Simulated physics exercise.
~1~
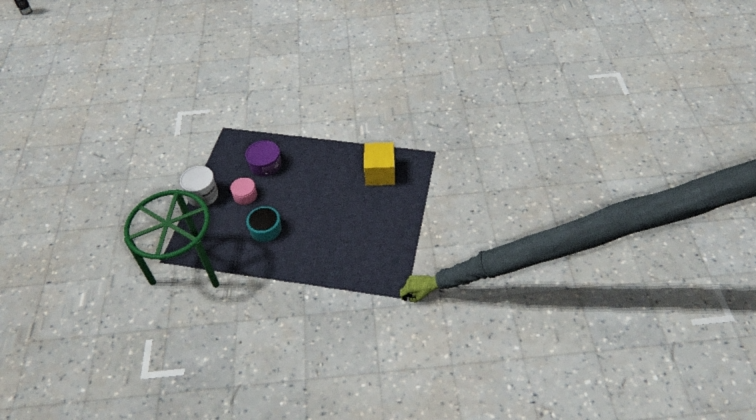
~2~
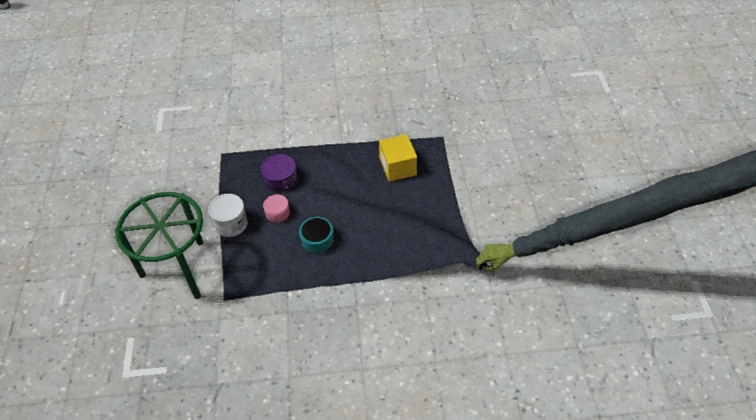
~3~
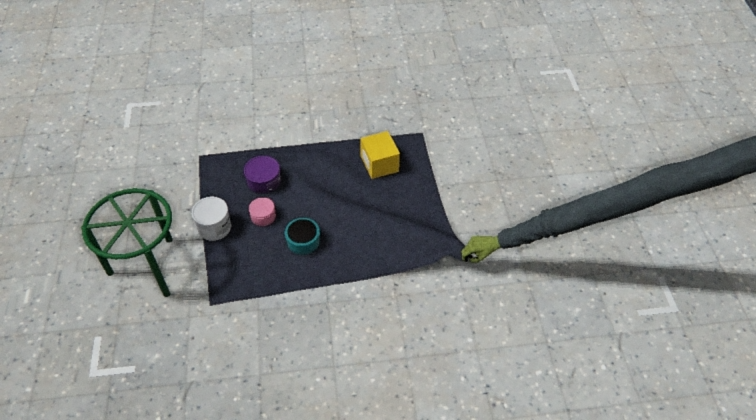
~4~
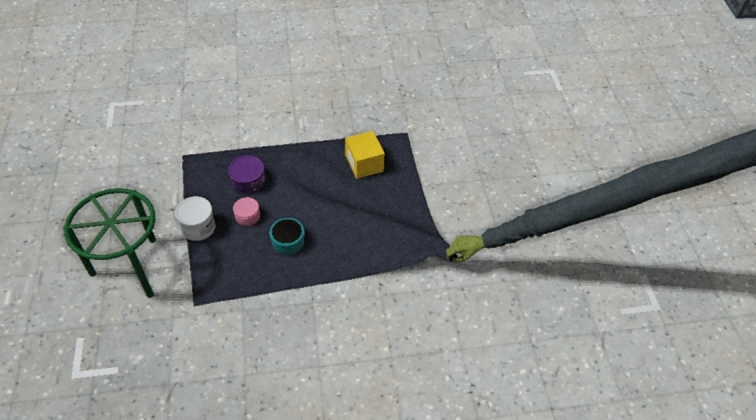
A long grey-sleeved arm with a yellow-green hand reaches in from the right to the near right corner of a thin dark rug, seen from above on a pale speckled shop floor with white tape corners. A purple bin, white bin, pink tub and teal pot sit toward the rug's left, a yellow carton stands at its far right, and a green stool is at the left edge. The hand pulls the corner to the right, creasing the fabric, and the things on it shift along. The view drifts slightly right. Finally, the hand still holds the corner, with everything upright and the stool left behind.
